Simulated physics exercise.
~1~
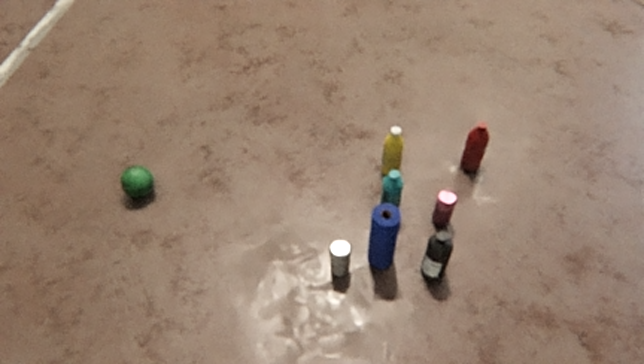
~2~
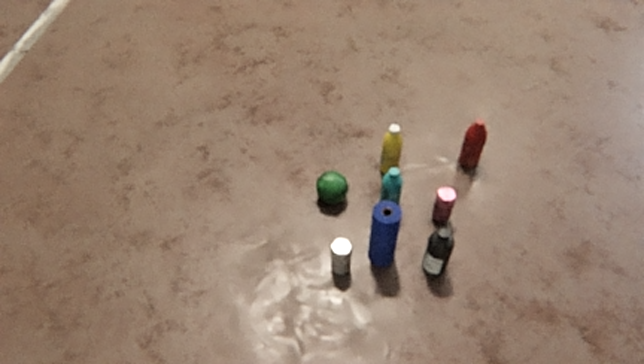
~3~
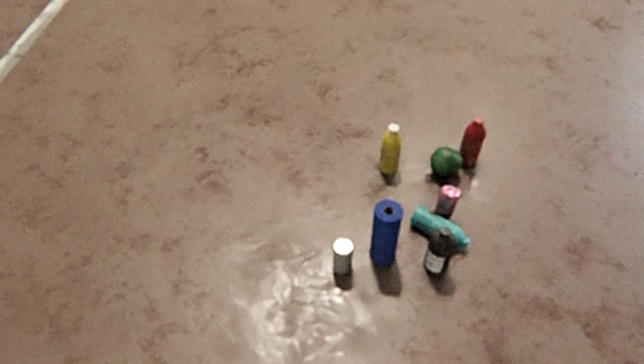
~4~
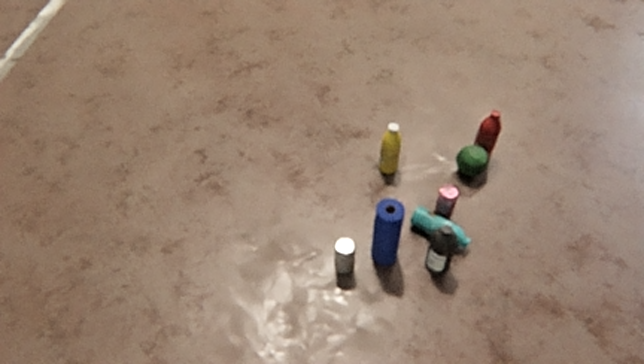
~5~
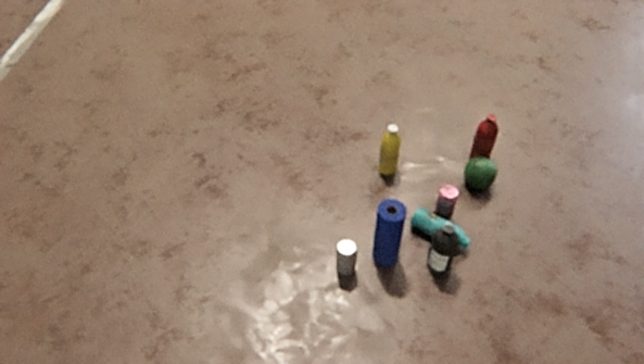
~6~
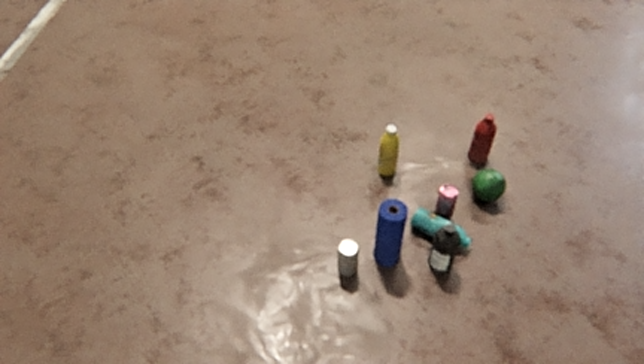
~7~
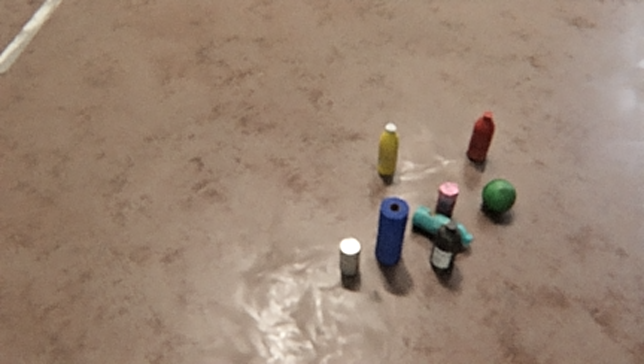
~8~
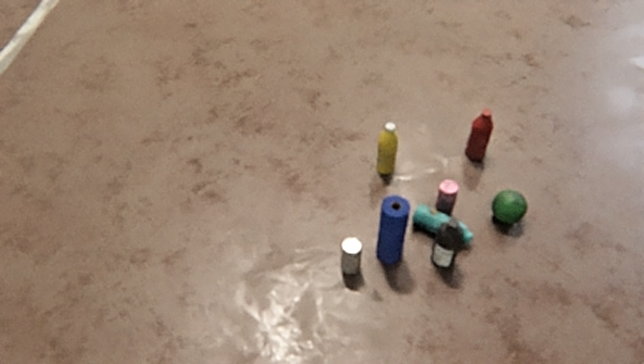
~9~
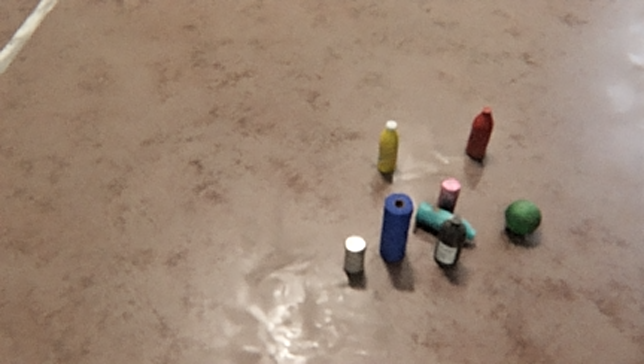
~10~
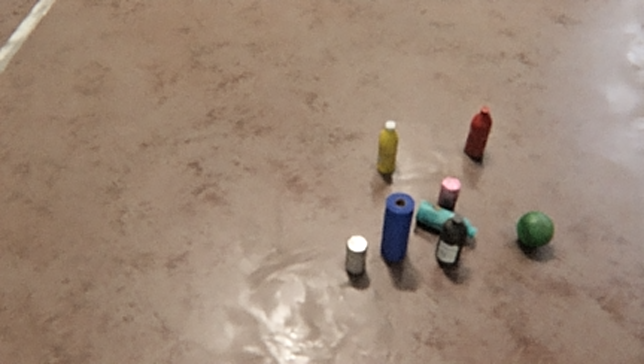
On a brown, marbled floor, a green ball rolled in from the left toward a group of bottles and cans, knocked the turquoise bottle onto its side, bumped the red one, then rolled off toward the lower right while the others stayed standing.
